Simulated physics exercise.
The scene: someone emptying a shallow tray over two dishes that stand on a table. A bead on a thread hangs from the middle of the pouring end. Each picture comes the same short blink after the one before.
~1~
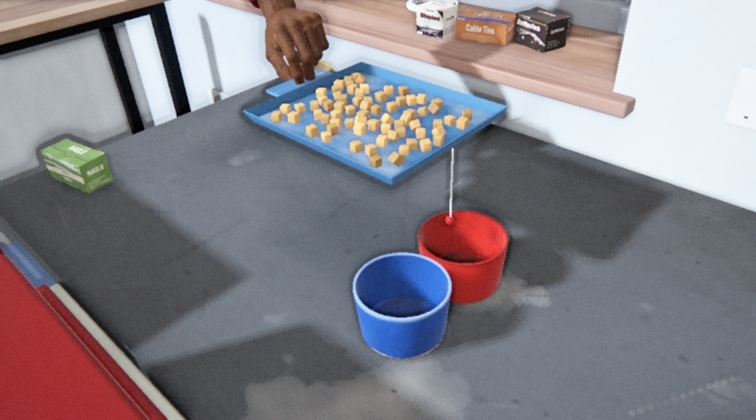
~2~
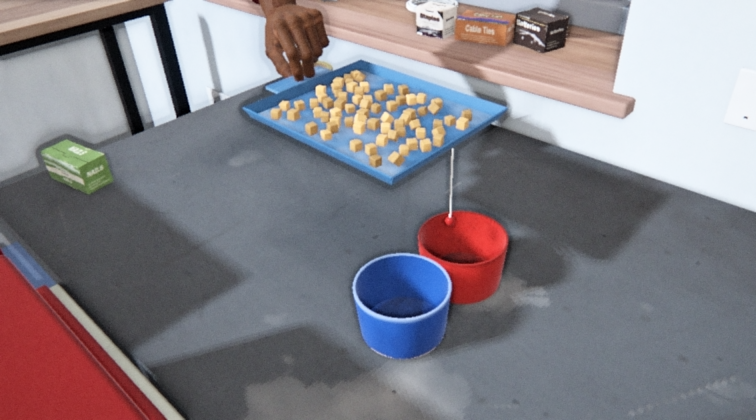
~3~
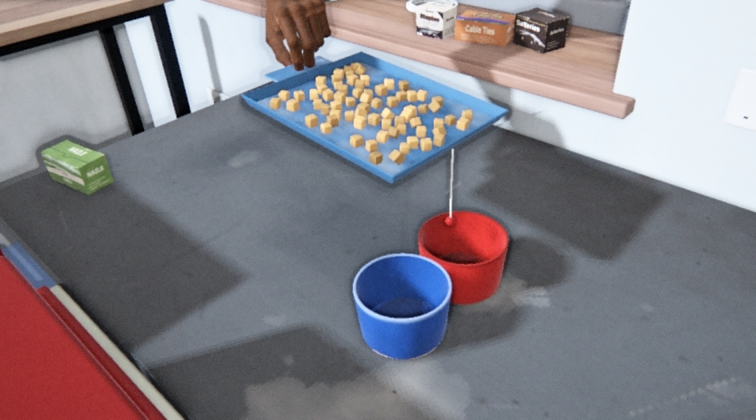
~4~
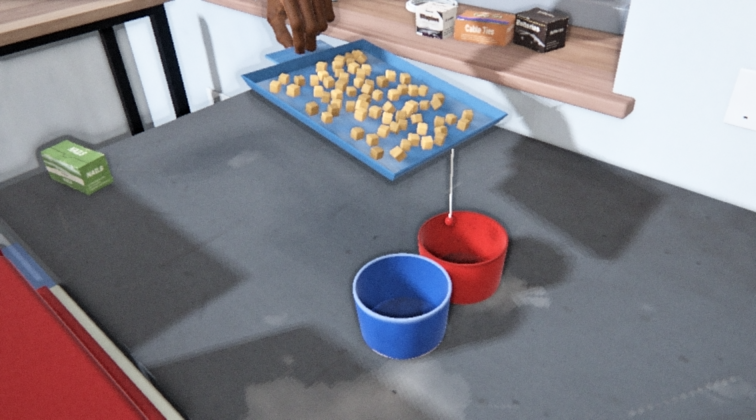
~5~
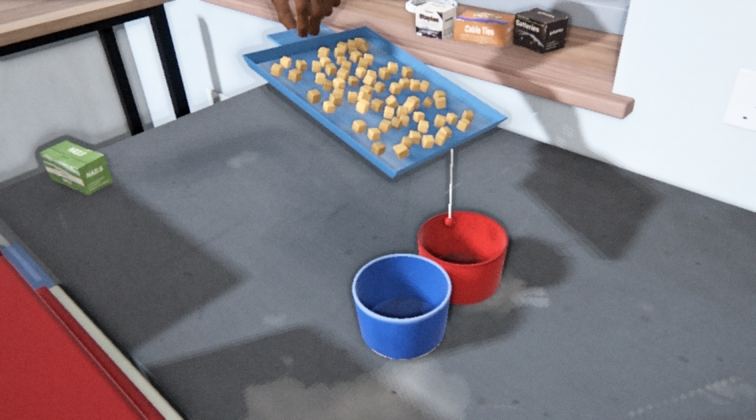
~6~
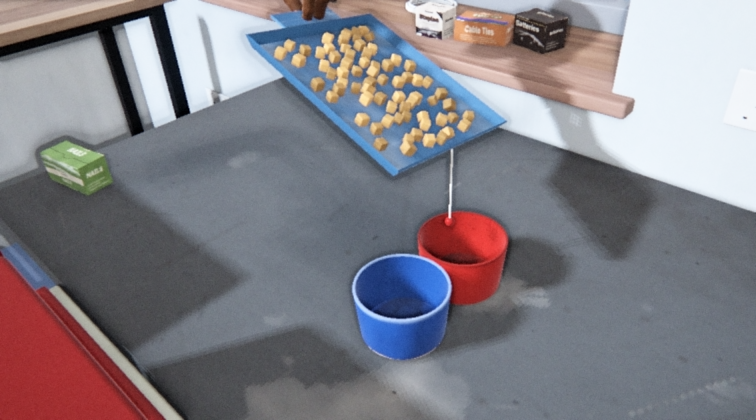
A hand steadily raises the back of a blue tray of small cubes above two bowls.
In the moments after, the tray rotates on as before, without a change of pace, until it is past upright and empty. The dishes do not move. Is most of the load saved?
They take under half between them.
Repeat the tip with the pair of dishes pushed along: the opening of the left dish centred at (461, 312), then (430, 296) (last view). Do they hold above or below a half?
The first try: Below a half. The second: Below a half.
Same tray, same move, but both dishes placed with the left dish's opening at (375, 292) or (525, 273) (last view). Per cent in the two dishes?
Roughly 0 per cent, and 20 per cent.
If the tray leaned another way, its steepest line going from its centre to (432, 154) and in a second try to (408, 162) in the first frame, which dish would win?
The first try: The dish on the left. The second: The dish on the left.
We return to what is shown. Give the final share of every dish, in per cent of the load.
Left dish near 0 in a hundred; right dish near 20.
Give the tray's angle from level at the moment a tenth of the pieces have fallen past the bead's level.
Around 75° of tilt.
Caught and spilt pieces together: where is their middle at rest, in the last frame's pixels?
At about (527, 247).
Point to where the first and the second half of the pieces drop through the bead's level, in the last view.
At about (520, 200), then at (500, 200).
Just after the last frame, tray tipped steeply; the larger part on the tray; about a tenth in the air.
A moment on, tray tipped past a quarter turn; roughly a quarter in the right dish; the larger part outside both.
Further on, tray tipped past a quarter turn; roughly a quarter in the right dish; the larger part outside both.
When it is over, tray tipped past a quarter turn; not one in the left dish; roughly a quarter in the right dish; the larger part outside both.
